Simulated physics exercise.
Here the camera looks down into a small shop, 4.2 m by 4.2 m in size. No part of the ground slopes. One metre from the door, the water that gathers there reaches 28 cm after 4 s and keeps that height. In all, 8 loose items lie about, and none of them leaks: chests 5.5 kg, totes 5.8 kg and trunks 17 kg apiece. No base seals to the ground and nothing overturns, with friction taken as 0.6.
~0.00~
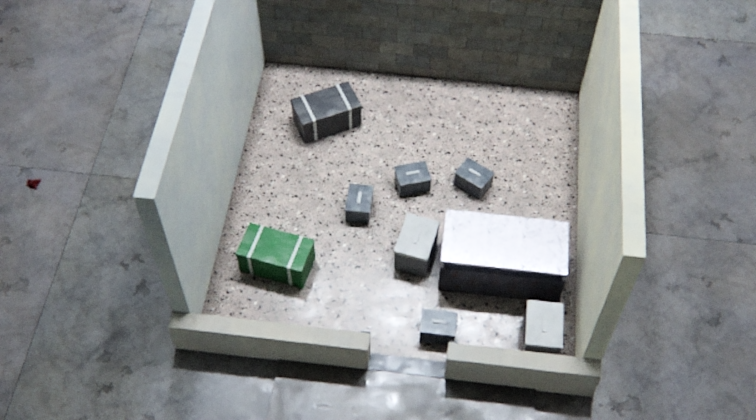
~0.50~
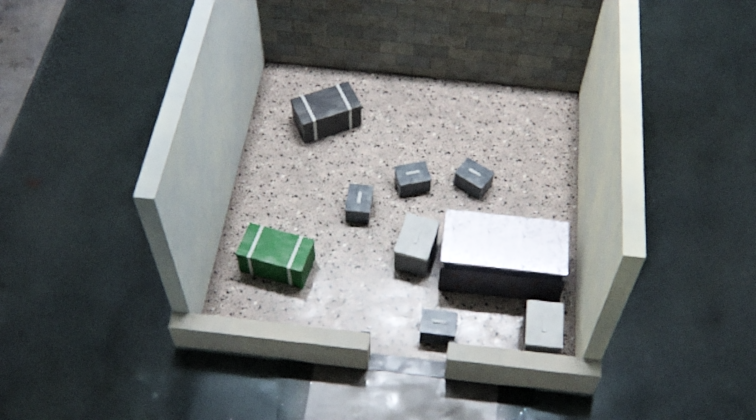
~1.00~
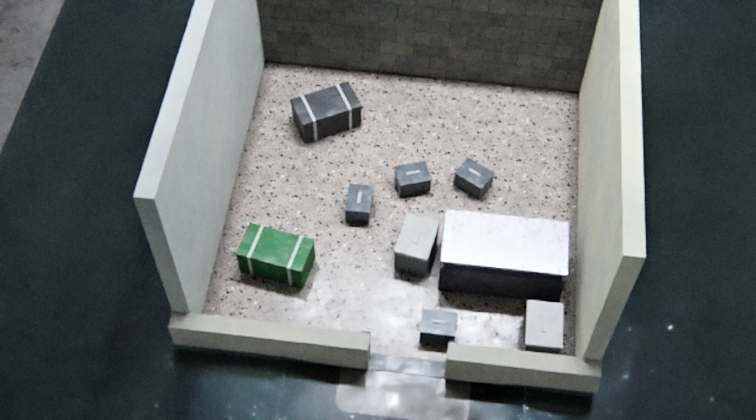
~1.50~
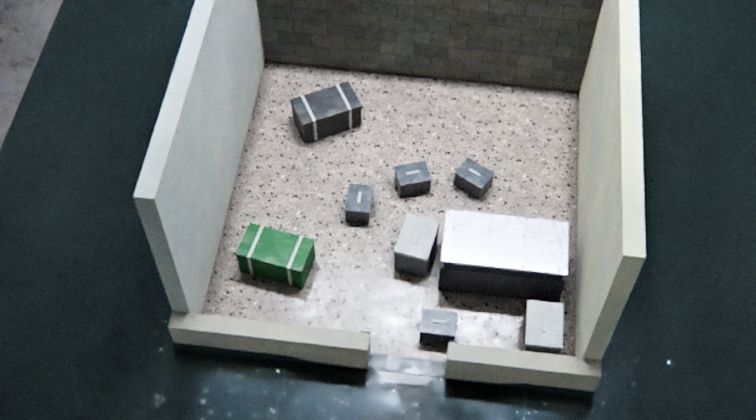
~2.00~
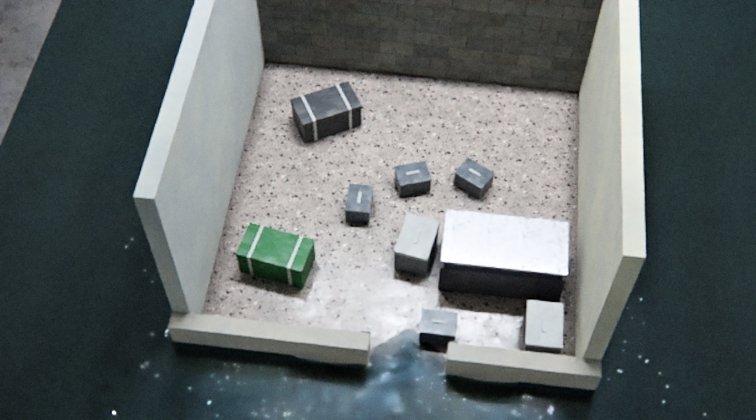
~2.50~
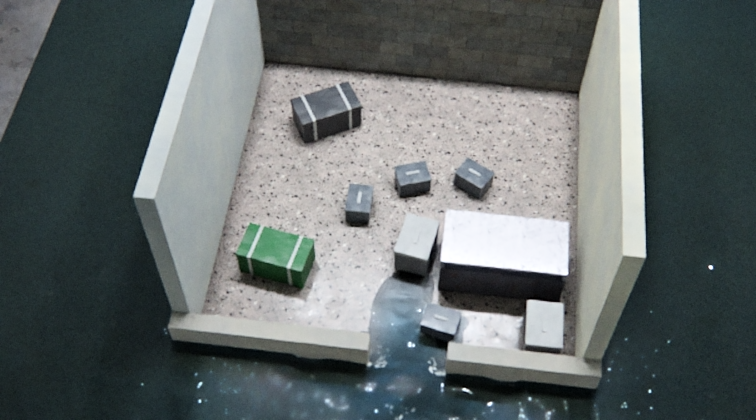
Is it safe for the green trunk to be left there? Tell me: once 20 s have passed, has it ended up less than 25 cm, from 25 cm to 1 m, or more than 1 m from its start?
It will shift a modest distance.
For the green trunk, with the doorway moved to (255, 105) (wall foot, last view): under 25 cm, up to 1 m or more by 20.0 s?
Then the green trunk would have gone a long way.
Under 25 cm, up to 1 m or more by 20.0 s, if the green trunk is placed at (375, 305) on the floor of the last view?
Answer: It covers a big distance.
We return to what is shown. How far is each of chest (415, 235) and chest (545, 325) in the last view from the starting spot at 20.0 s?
250 cm, 20 cm.
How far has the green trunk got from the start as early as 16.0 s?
Displacement by then near 140 cm.
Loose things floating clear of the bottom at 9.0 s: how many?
The count is 6.
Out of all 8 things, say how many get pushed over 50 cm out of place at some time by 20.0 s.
The total is 8.
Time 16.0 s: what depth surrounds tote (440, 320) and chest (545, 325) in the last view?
Around 16 cm and 14 cm.
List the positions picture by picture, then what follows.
In the first picture, the green trunk at (275, 247) rests on the ground; water covers 0.0 m2; 0 of 8 have shifted.
In the second picture, the green trunk at (275, 247) rests on the ground; 0.0 m2 under water; 0 of 8 have shifted.
In the third picture, the green trunk at (275, 247), on the bottom; 0.0 m2 under water; 0 of 8 have shifted.
In the fourth picture, the green trunk at (275, 247) rests on the ground; 0.0 m2 under water; 0 of 8 have shifted.
In the fifth picture, the green trunk at (275, 247), on the bottom; 0.1 m2 under water; 0 of 8 have shifted.
In the sixth picture, the green trunk at (275, 247) rests on the ground; 0.7 m2 under water; 1 of 8 have shifted.
After 4.0 s the green trunk is near (275, 247), 0.0 m from its start, aground; 1 afloat.
After 9.0 s the green trunk is near (275, 247), 0.0 m from its start, aground; 6 afloat.
After 16.0 s the green trunk is near (312, 146), 1.4 m from its start, afloat; 8 afloat.
After 20.0 s the green trunk is near (321, 238), 0.5 m from its start, afloat; 8 afloat.
